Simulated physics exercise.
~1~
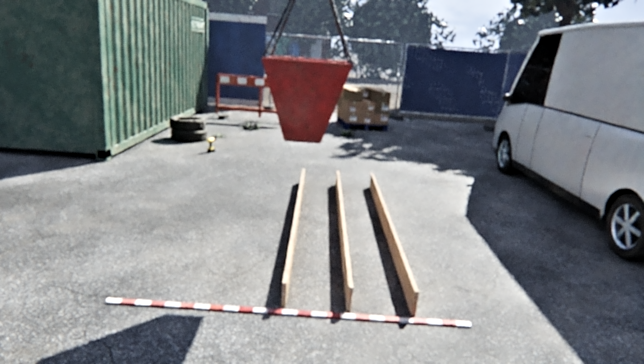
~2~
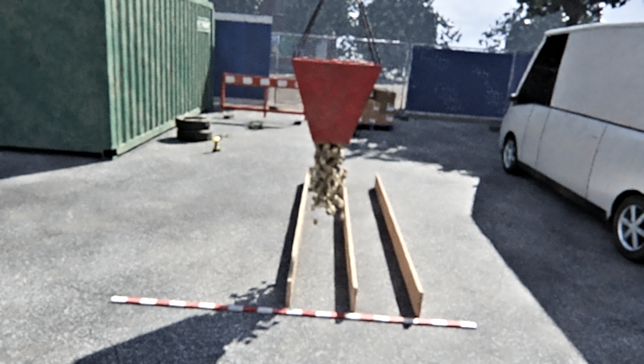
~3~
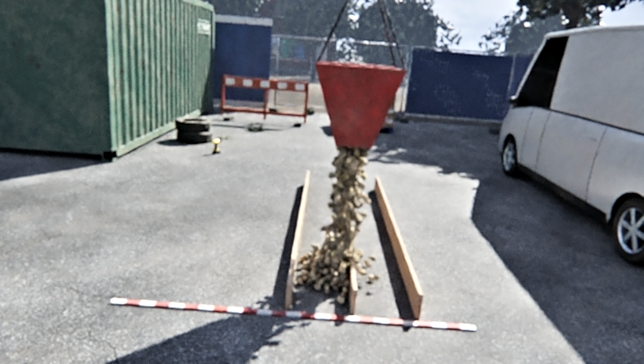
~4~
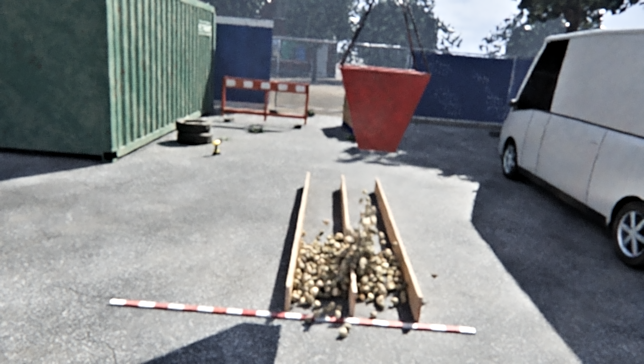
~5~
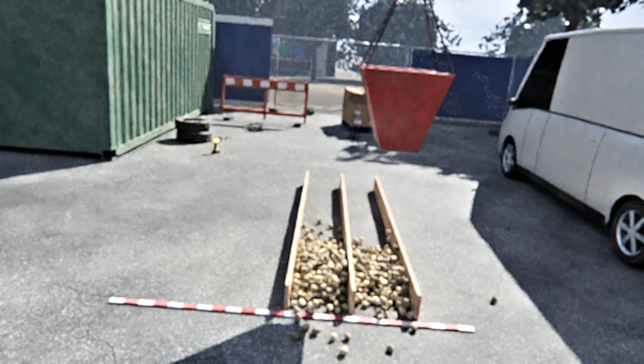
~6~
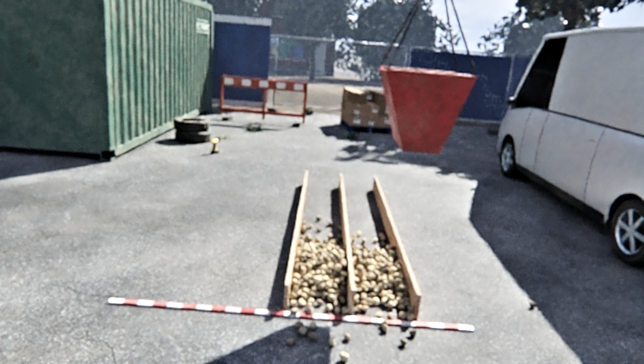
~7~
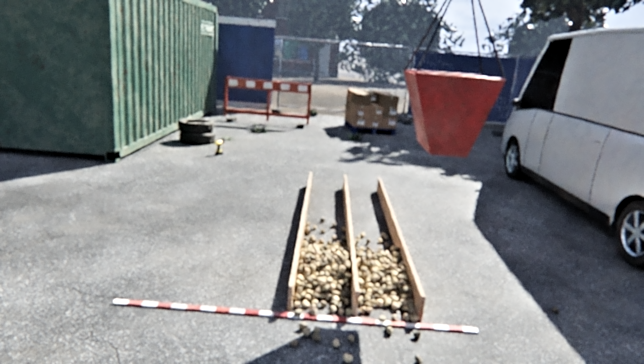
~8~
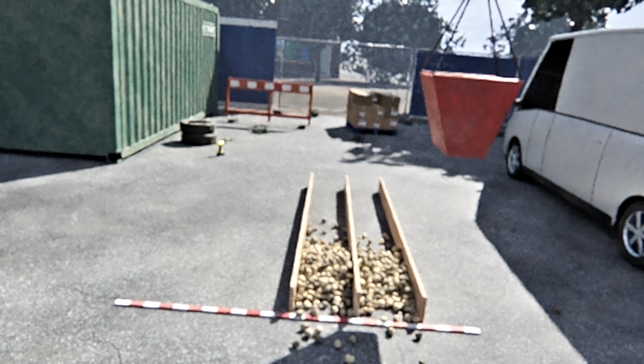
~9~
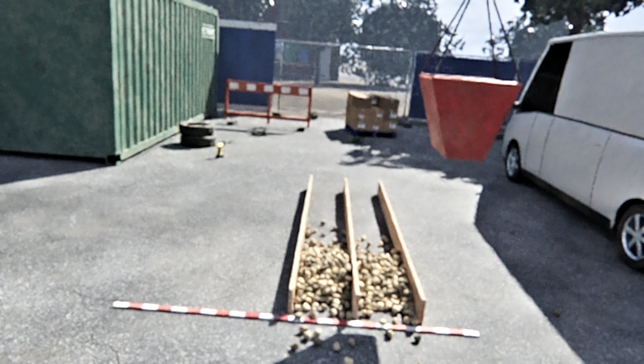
A red skip moves right, dropping stones that settle in both plank bays, slightly more left.
